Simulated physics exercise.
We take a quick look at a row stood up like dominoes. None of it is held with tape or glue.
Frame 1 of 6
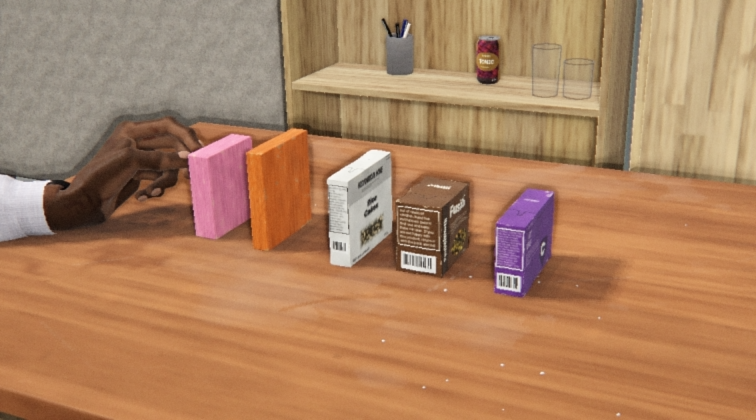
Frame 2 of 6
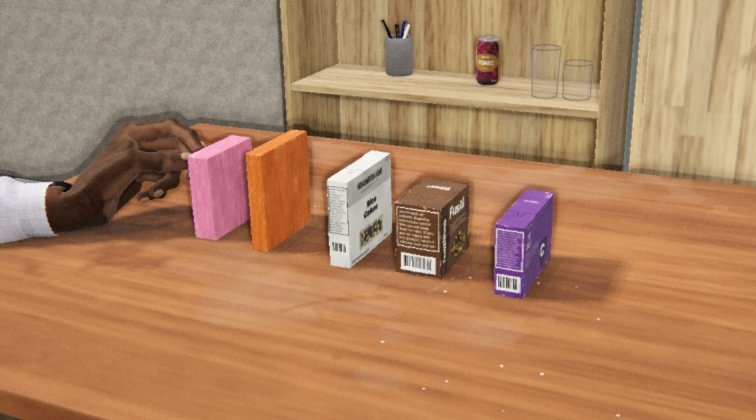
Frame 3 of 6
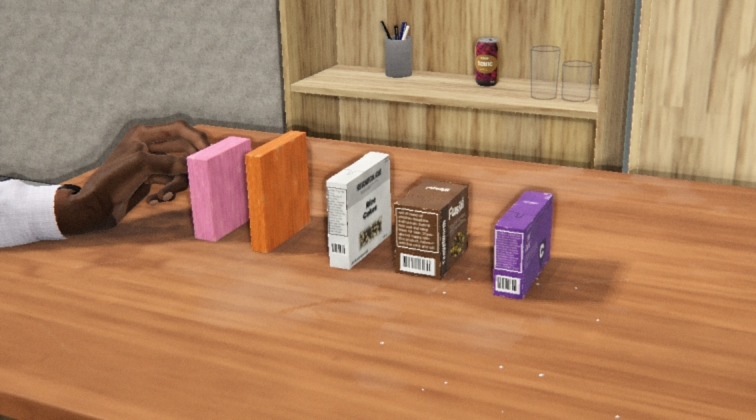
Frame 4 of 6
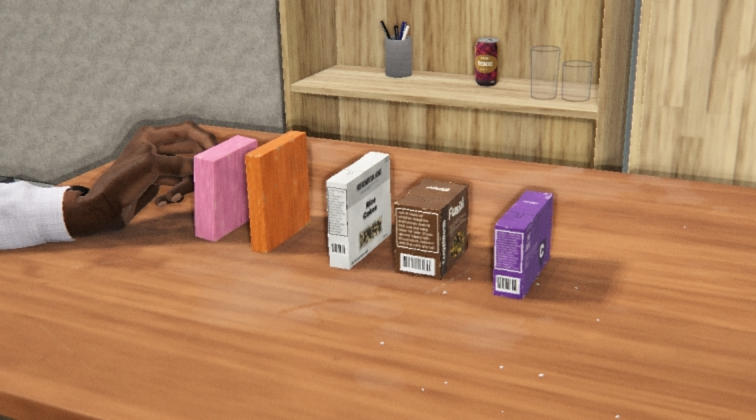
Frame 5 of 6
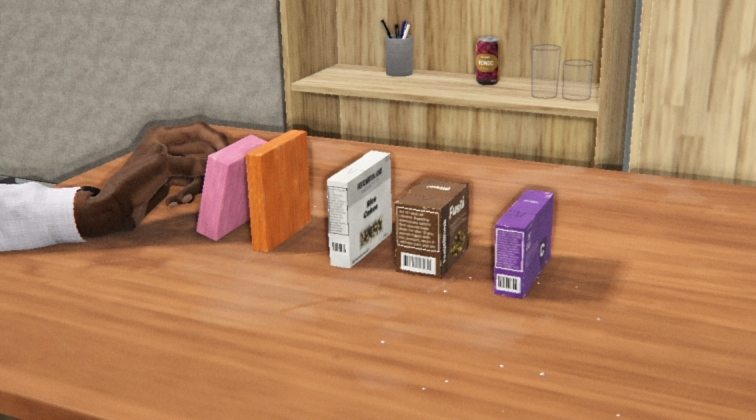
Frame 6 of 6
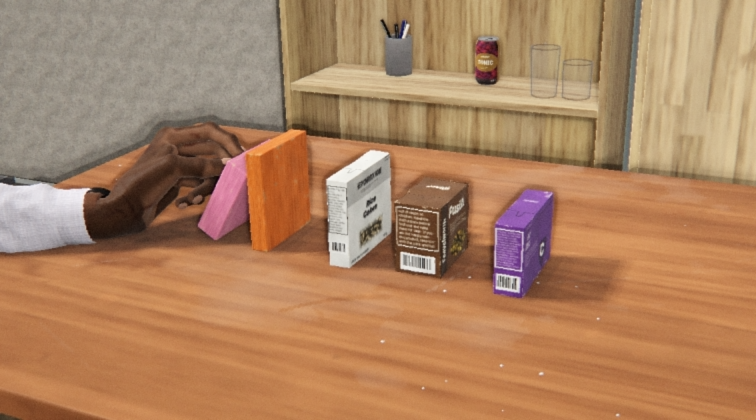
At first, a hand rests behind a pink board at the left end of a row with an orange block and white, brown and purple packets, all upright. The hand then pushes rightward, and the pink board leans further and further toward the orange block, while the others stay still.
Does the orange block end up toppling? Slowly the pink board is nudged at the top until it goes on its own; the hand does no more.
Yes.
Then, 0.20 s after the last picture, pink board 52° over; orange block tipped 26° from how it was near (300, 194).
Then, 0.30 s after the last picture, pink board 71° over; orange block tipped 65° from how it was near (326, 215); white packet tipped 31° from how it was.
Then, 0.50 s after the last picture, pink board 74° over; orange block on its side near (335, 236); white packet tipped 16° from how it was; brown packet tipped 12° from how it was.
Then, 1.80 s after the last picture, pink board 75° over; orange block on its side near (335, 236); white packet tipped 15° from how it was.
At rest, tipped over on the table, orange block; left askew, white packet; brown packet in place. Seen from the same camera at the end, orange block near (335, 236).
